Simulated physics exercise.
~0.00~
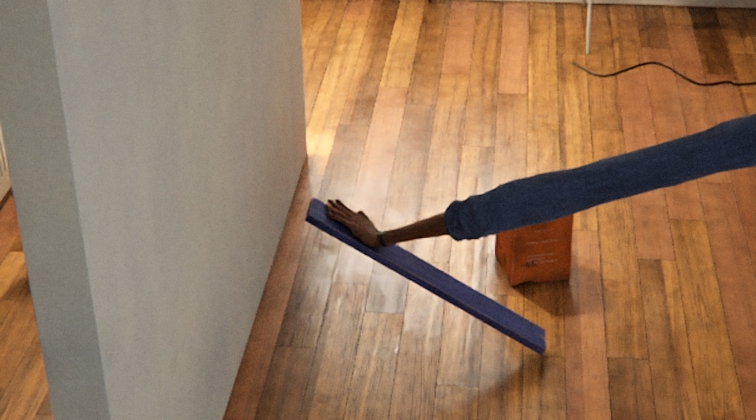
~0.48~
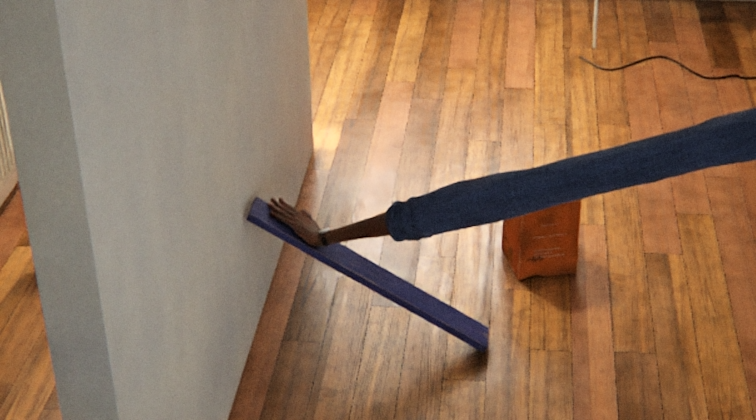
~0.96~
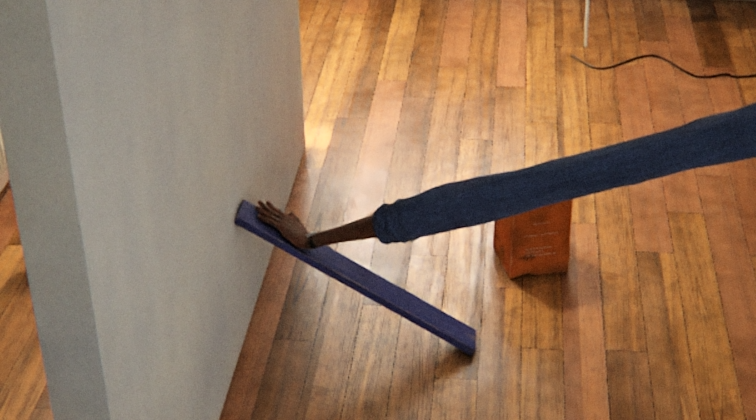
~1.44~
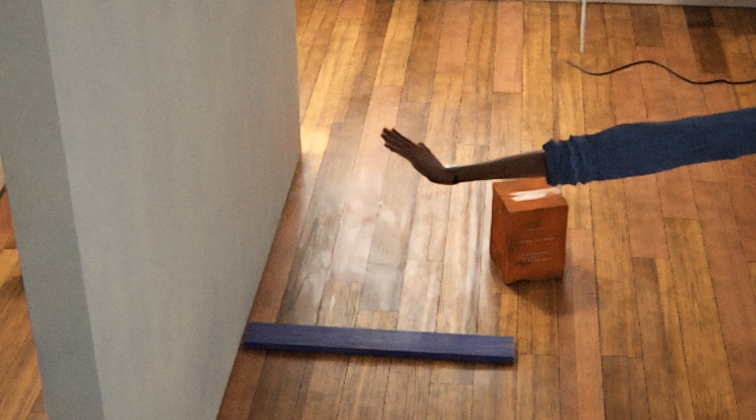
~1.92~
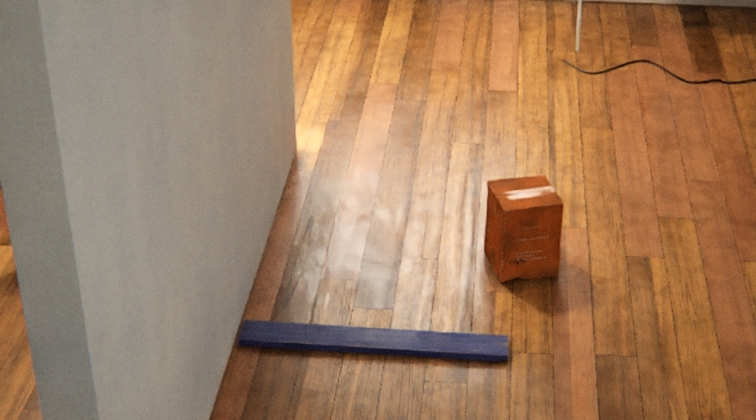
At first, a hand in a dark blue sleeve holds a long blue plank at a slant above a wooden floor, near a grey wall, with an orange box standing to the right. The hand moves the plank left until its upper end meets the wall, and keeps it leaning there for a moment. Then the hand lets go and draws back to the right, and the plank slides down the wall. The arm leaves the view. The plank ends up flat on the floor, one end near the wall, while the orange box stays where it was.
